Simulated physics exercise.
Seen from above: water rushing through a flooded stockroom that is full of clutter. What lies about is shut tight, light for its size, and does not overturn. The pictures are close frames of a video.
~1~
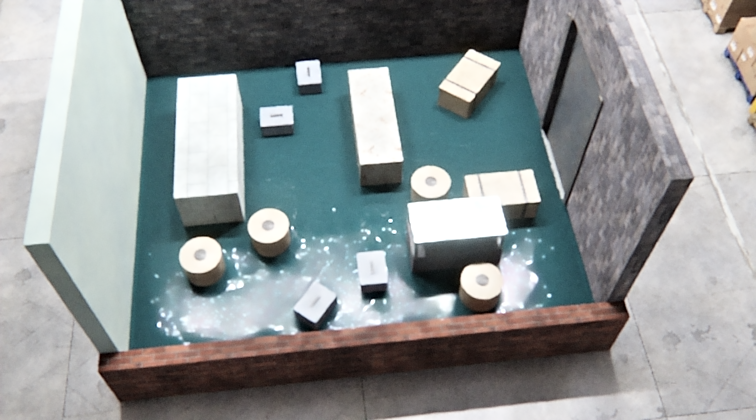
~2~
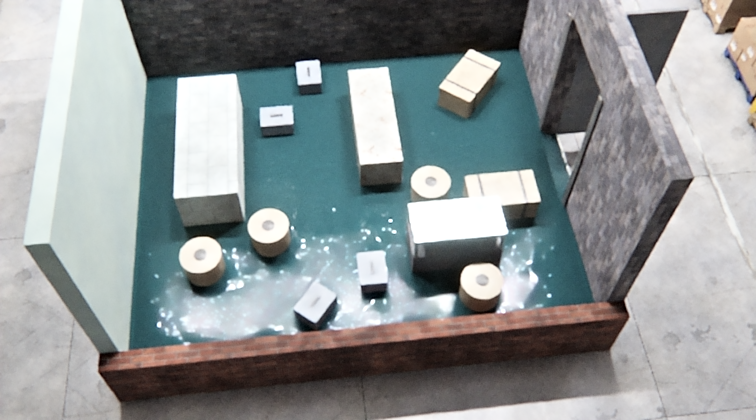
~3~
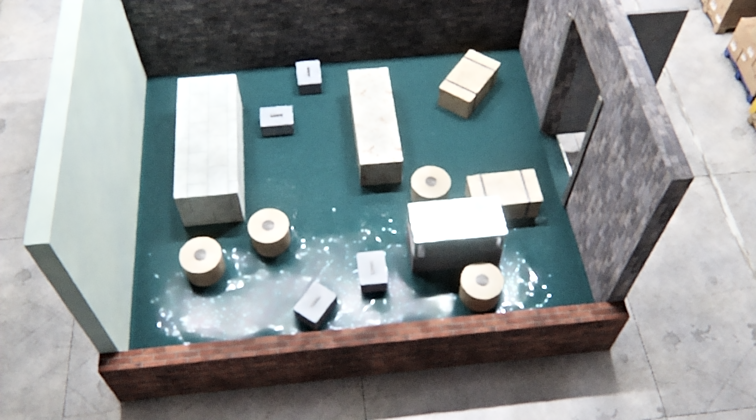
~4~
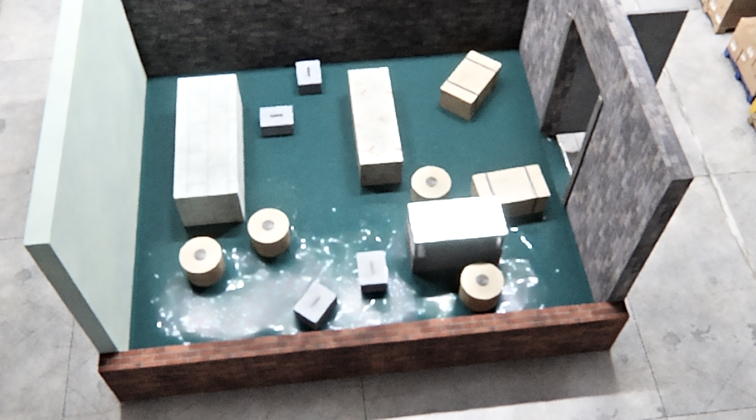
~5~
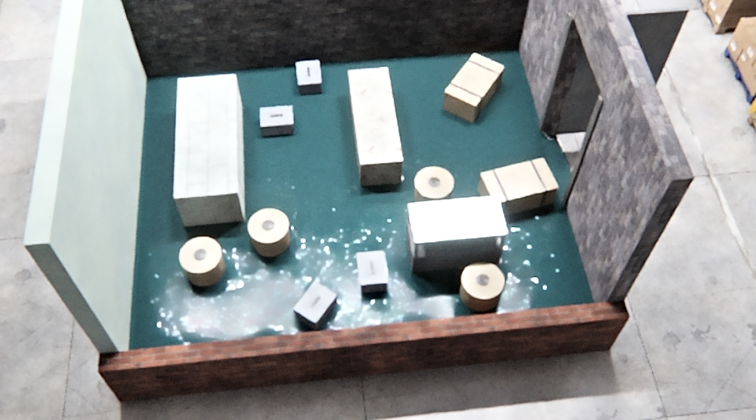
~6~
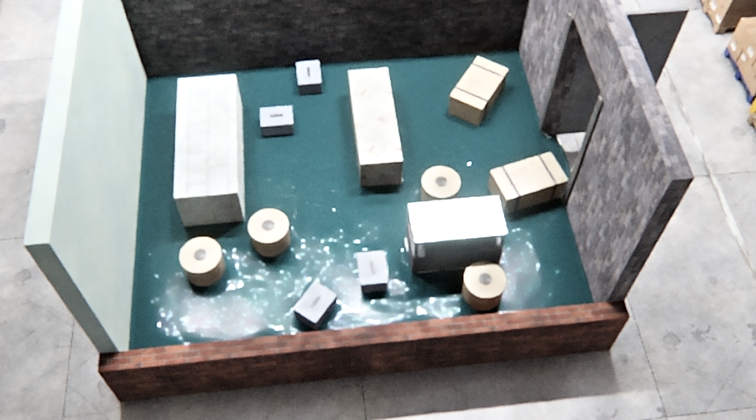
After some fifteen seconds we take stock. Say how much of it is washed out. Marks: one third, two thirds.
It is one to two thirds.
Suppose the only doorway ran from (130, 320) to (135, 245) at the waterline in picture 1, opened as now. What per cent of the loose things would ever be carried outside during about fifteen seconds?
Near 40 in a hundred.
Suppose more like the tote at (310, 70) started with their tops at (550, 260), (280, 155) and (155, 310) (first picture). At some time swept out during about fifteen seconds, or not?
In turn: Carried outside, stays, inside.
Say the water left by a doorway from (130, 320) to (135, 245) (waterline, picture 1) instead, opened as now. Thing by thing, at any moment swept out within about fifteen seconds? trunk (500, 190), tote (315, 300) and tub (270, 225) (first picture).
In turn: Inside, gone, out.
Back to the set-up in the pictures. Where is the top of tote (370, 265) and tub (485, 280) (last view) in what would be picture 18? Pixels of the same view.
Near (404, 274) and (552, 231).
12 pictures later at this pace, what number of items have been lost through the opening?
1 of them.
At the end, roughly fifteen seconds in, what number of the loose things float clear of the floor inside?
That makes 6.
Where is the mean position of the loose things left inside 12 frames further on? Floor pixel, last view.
Close to (405, 207).
A moment on, 1 of 10 are out; 9 afloat.
Next, 1 of 10 are out; 9 afloat.
Later, 4 of 10 are out; 6 afloat.
In the end, 4 of 10 are out; 6 afloat.
